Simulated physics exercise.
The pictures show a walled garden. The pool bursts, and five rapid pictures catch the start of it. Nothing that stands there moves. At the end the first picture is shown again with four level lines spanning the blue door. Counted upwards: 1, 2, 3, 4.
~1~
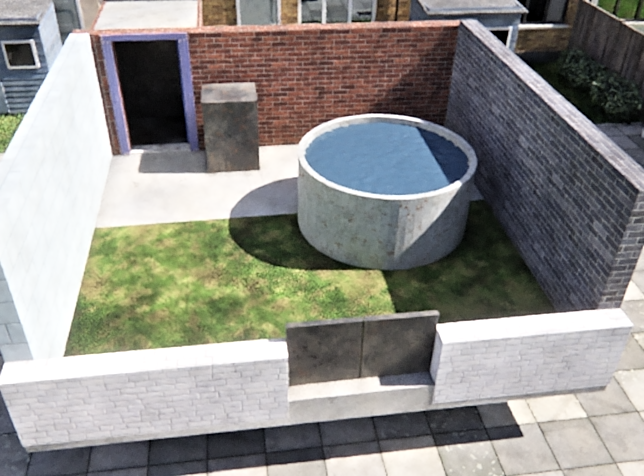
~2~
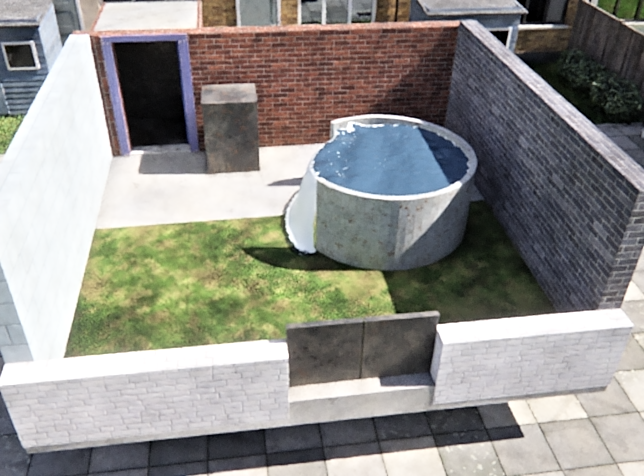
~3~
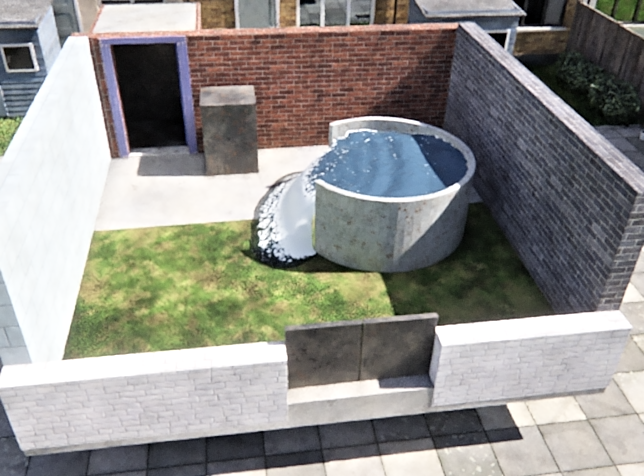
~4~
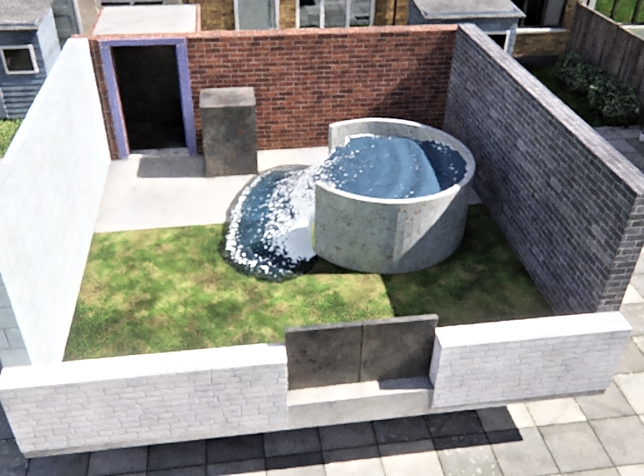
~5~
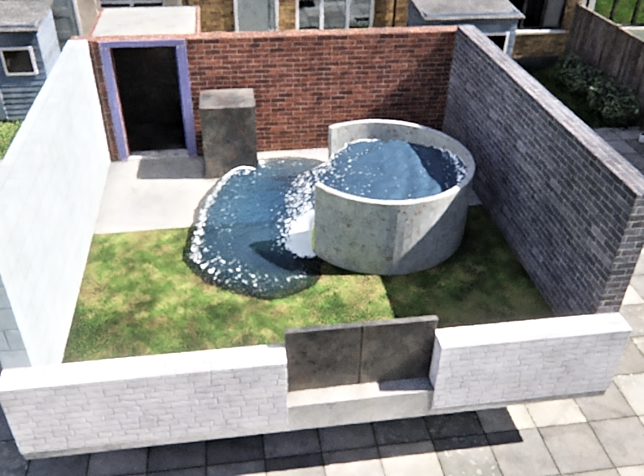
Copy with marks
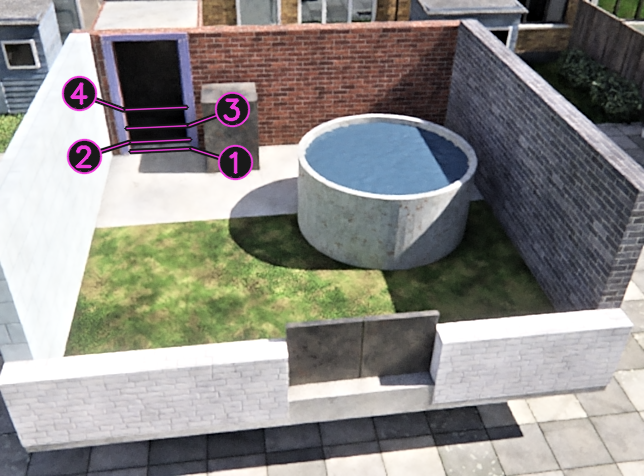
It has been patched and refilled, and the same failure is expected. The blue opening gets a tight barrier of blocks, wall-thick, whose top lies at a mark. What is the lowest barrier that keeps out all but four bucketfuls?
Take 3.
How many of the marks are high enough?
Two of the four.
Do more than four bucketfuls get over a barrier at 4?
No, that is safe.
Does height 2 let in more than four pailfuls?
Yes, that goes wrong.
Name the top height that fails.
It is 2.
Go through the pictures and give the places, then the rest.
Water in the pool at rest, its middle at (386, 158); foot of the blue doorway at (161, 153); shut gate at (362, 327), in the first frame.
In the second frame, 2 % of the ground under water, visible out to (312, 251).
In the third frame, 6 % of the ground under water, visible out to (305, 250).
In the fourth frame, 12 % of the ground under water, visible out to (262, 275).
In the fifth frame, 20 % of the ground under water, visible out to (204, 270).
In magenta, 1 at (161, 150); 2 at (159, 141); 3 at (157, 127); 4 at (155, 108); from the bottom up 1, 2, 3, 4.
With 1, dozens of bucketfuls pour in.
With 2, about 10 bucketfuls get in.
With 3, a splash gets over, under a bucket.
With 4, nothing gets over.
